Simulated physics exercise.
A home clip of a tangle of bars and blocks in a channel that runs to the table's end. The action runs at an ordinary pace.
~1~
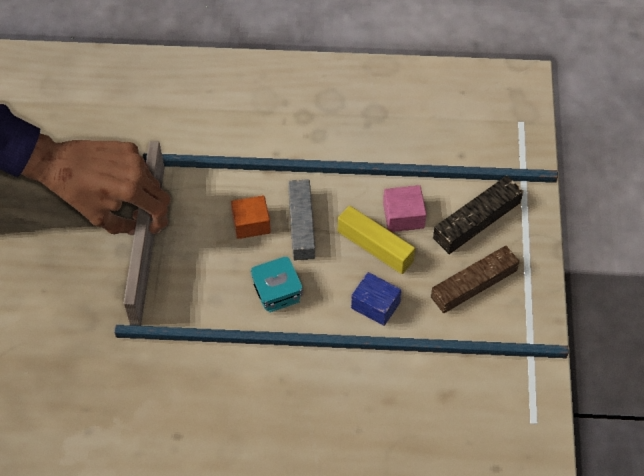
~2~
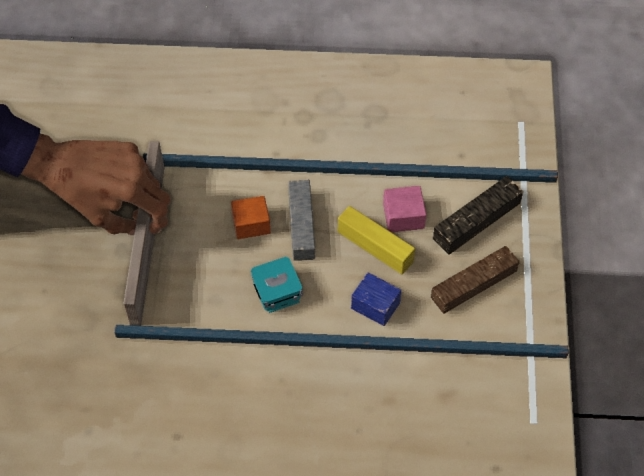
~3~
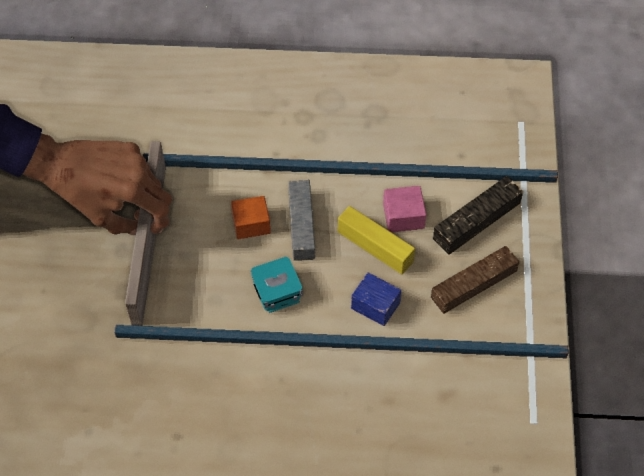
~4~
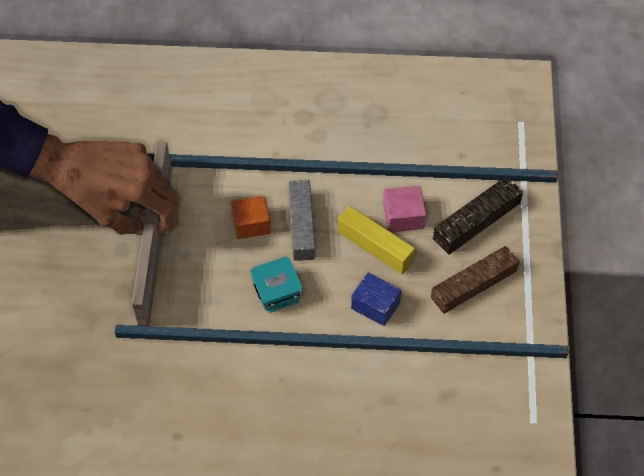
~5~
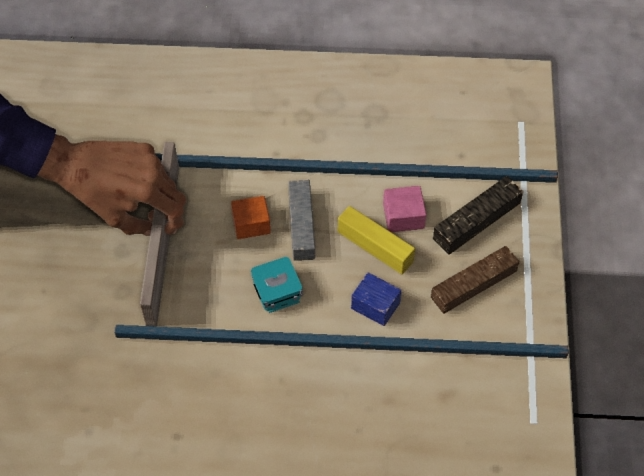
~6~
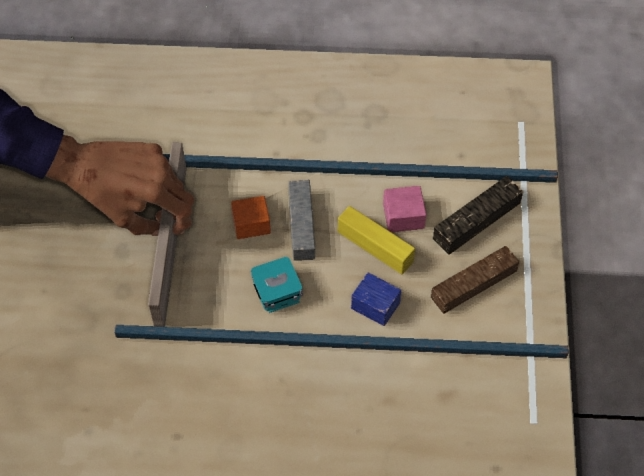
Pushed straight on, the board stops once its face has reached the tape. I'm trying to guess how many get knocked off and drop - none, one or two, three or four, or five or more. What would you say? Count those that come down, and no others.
Honestly, a big bunch falls - five or more of them.
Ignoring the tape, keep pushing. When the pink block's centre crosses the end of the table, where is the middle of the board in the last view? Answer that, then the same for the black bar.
Pink block over the end: About (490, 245). Black bar over the end: About (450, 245).
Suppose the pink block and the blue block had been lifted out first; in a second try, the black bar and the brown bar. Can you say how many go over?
You'd get 4 in the first case and 4 in the second one.
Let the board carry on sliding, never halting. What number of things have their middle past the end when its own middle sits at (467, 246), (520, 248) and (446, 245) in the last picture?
First 2, then 6, finally 0.
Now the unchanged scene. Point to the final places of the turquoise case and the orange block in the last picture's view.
The first near (550, 306), the second near (544, 232).
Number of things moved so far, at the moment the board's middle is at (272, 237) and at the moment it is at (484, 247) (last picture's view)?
Moved so far: 3, then 8.
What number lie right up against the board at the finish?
The figure is 2.
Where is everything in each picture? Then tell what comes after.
The first frame shows black bar (478, 215); brown bar (475, 279); pink block (404, 209); board (145, 232); tape (527, 261).
The second frame shows brown bar (475, 279); orange block (251, 217).
The third frame shows pink block (404, 209); board (147, 232).
The fourth frame shows black bar (478, 215); blue block (376, 299).
The fifth frame shows brown bar (475, 279); grey bar (302, 220).
The sixth frame shows black bar (478, 215); brown bar (475, 279); pink block (404, 209); board (169, 233); tape (527, 261).
Soon after, none off yet; black bar at rest near (478, 215); brown bar at rest near (475, 279); pink block moving near (411, 207).
By the end, the number that fall off is five or more; fallen, grey bar, yellow stick, blue block, pink block, brown bar and black bar.
